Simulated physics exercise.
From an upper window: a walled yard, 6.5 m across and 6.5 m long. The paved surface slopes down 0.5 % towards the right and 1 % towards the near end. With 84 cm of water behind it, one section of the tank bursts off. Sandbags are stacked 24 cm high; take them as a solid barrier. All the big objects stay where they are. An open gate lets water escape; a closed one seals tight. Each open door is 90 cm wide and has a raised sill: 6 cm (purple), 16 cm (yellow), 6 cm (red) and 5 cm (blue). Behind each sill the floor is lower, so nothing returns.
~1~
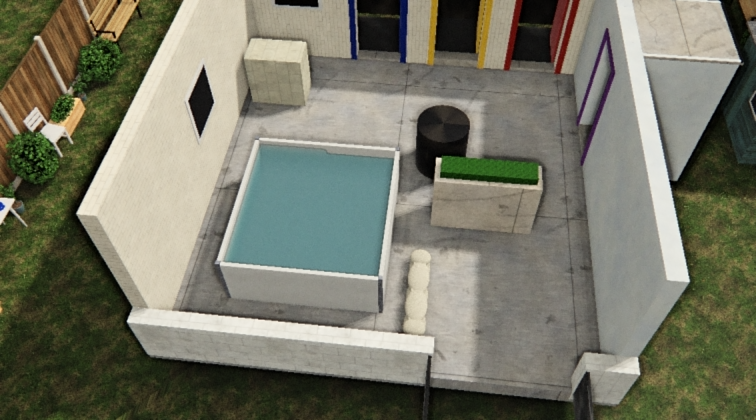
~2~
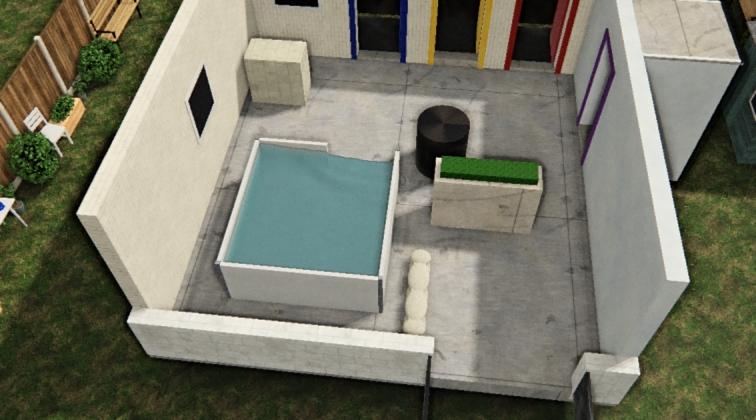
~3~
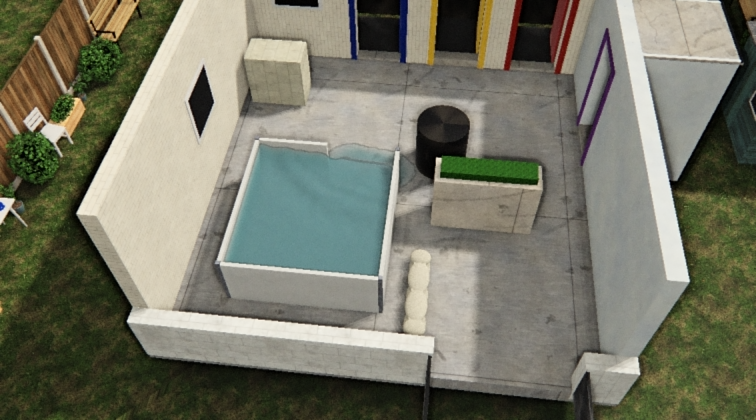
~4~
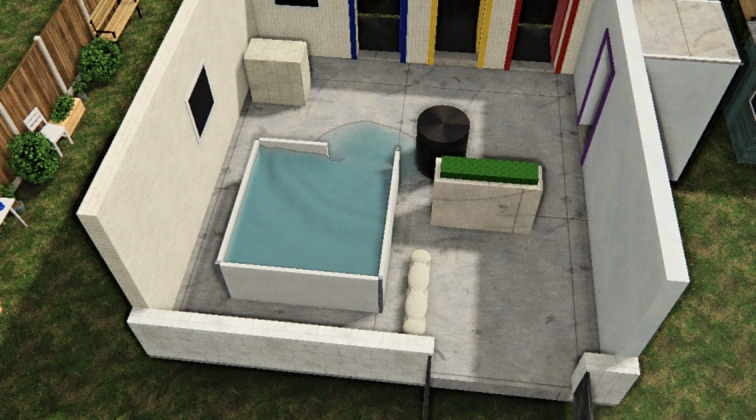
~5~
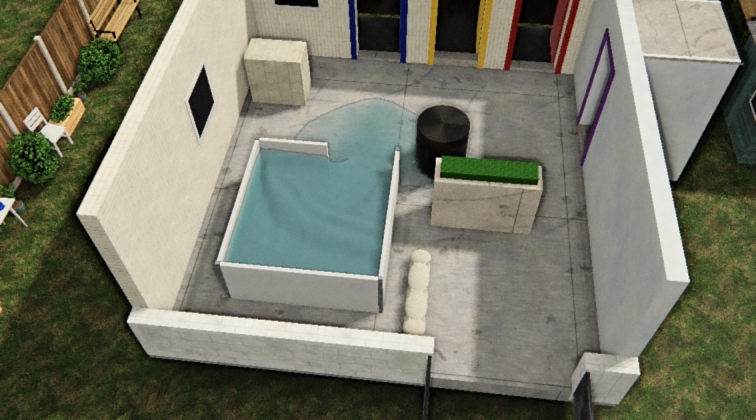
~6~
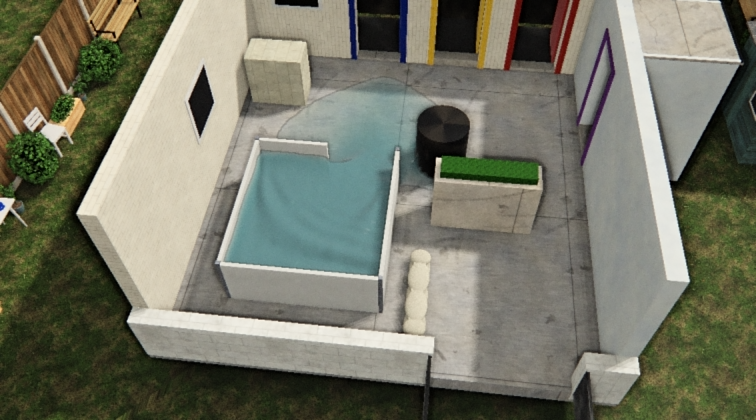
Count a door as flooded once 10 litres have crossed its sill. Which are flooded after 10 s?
Within that time: At the purple door it goes over the limit; at the yellow door it exceeds the limit; at the red door it goes over the limit; at the blue door it exceeds the limit.
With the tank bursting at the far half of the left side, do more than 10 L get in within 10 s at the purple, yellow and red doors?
Against that limit: Purple above, yellow below, red over.
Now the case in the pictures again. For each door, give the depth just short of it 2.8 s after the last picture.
Depths in cm: Purple 9, yellow 24, red 10, blue 27.
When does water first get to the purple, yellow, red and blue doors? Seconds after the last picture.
Arrival: Purple 2.2 s, yellow 0.4 s, red 1.0 s, blue 0.1 s.
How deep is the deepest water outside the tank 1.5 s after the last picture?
Roughly 40 cm.
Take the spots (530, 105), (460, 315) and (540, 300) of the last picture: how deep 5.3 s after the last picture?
About 10, 1 and 3 cm.
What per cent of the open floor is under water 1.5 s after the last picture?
Some 40 per cent of it.
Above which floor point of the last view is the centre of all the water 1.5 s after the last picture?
At about (347, 184).
Then, 0.7 s after the last picture water covers 30 % of the floor and is deepest (46 cm) near (372, 175); purple door not reached, yellow door 30 cm at the sill, 6 L in, red door not reached, blue door 13 cm at the sill, 60 L in.
Then, 1.5 s after the last picture water covers 40 % of the floor and is deepest (40 cm) near (415, 70); purple door not reached, yellow door 32 cm at the sill, 66 L in, red door 11 cm at the sill, 1 L in, blue door 30 cm at the sill, 236 L in.
Then, 2.8 s after the last picture water covers 55 % of the floor and is deepest (29 cm) near (389, 69); purple door 9 cm at the sill, 0 L in, yellow door 24 cm at the sill, 134 L in, red door 10 cm at the sill, 14 L in, blue door 27 cm at the sill, 544 L in.
Then, 5.3 s after the last picture water covers 85 % of the floor and is deepest (21 cm) near (568, 82); purple door 10 cm at the sill, 21 L in, yellow door 17 cm at the sill, 157 L in, red door 12 cm at the sill, 50 L in, blue door 19 cm at the sill, 852 L in.
Then, 9.3 s after the last picture water covers 95 % of the floor and is deepest (16 cm) near (594, 378); purple door 10 cm at the sill, 64 L in, yellow door 10 cm at the sill, 159 L in, red door 11 cm at the sill, 112 L in, blue door 10 cm at the sill, 1014 L in.
